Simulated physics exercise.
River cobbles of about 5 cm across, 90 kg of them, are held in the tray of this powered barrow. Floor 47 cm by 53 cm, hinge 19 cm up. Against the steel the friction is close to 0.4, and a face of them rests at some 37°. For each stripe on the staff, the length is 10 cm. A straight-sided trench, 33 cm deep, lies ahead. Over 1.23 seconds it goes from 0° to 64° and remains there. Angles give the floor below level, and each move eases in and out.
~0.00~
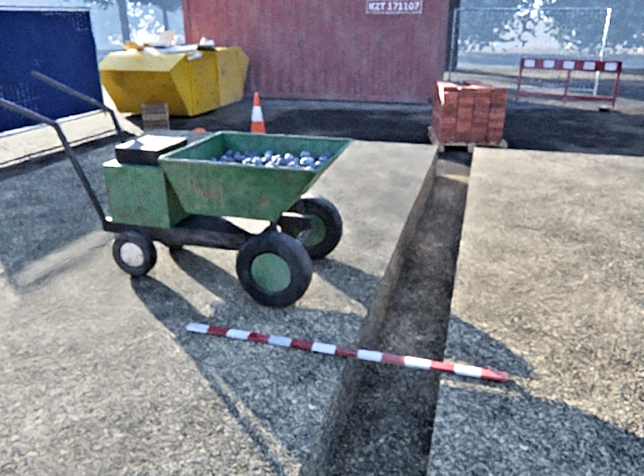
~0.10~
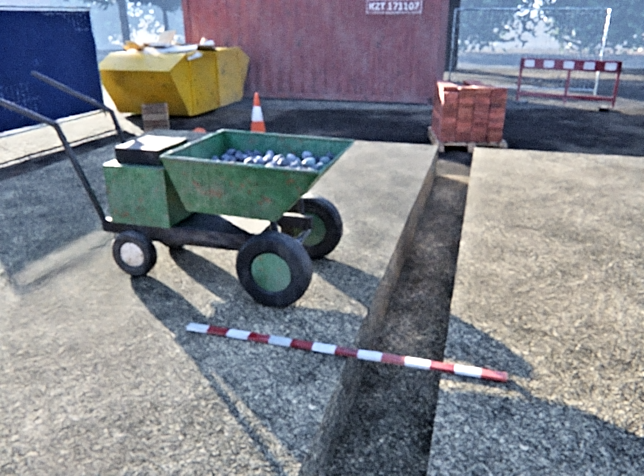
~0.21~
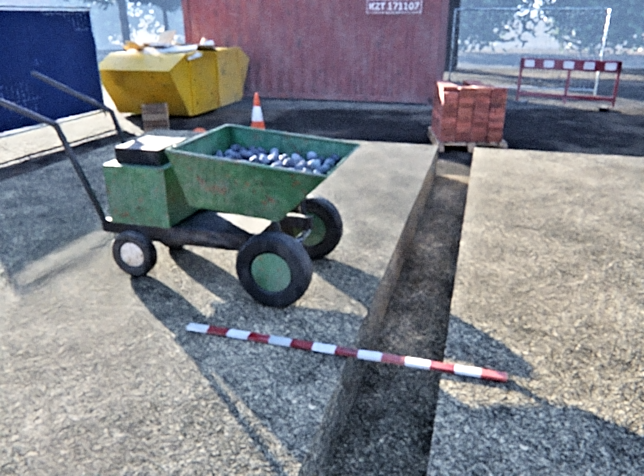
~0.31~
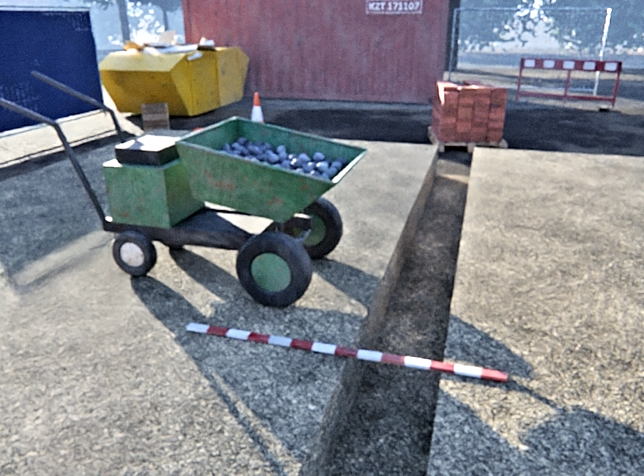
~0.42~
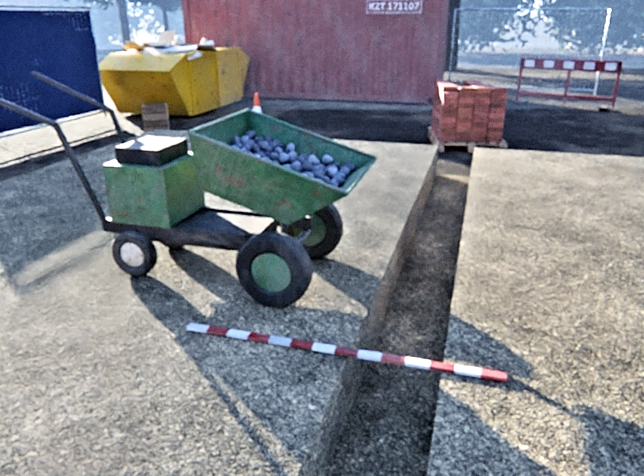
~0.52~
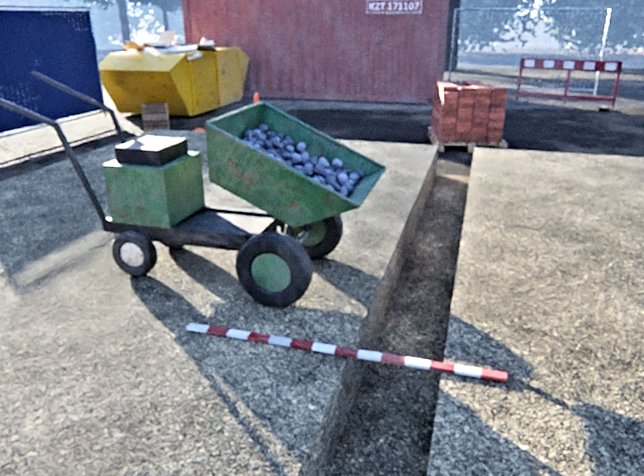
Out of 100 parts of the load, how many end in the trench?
Some 94 out of 100.
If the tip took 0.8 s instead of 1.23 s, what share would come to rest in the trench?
Around 85 per cent would end in the trench.
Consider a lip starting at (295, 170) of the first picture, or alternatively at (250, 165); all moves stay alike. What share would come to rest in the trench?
From the first spot near 100, from the second near 60 per cent.
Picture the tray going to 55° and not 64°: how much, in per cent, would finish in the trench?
Roughly 50 per cent would end in the trench.
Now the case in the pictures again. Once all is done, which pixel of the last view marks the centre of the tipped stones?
I'd put it close to (421, 339).
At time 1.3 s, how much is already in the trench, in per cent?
Around 20 per cent of it.
After 0.9 s the floor is at 54°; 100 % in the tray; the foremost stones are at (372, 233).
After 1.3 s the floor is at 64°; 82 % in the tray, 18 % in the trench; the foremost stones are at (441, 326).
After 1.7 s the floor is at 64°; 42 % in the tray, 52 % in the trench, 6 % past the trench; the foremost stones are at (512, 302).
After 3.6 s the floor is at 64°; 0 % in the tray, 94 % in the trench, 6 % past the trench; the foremost stones are at (568, 312).
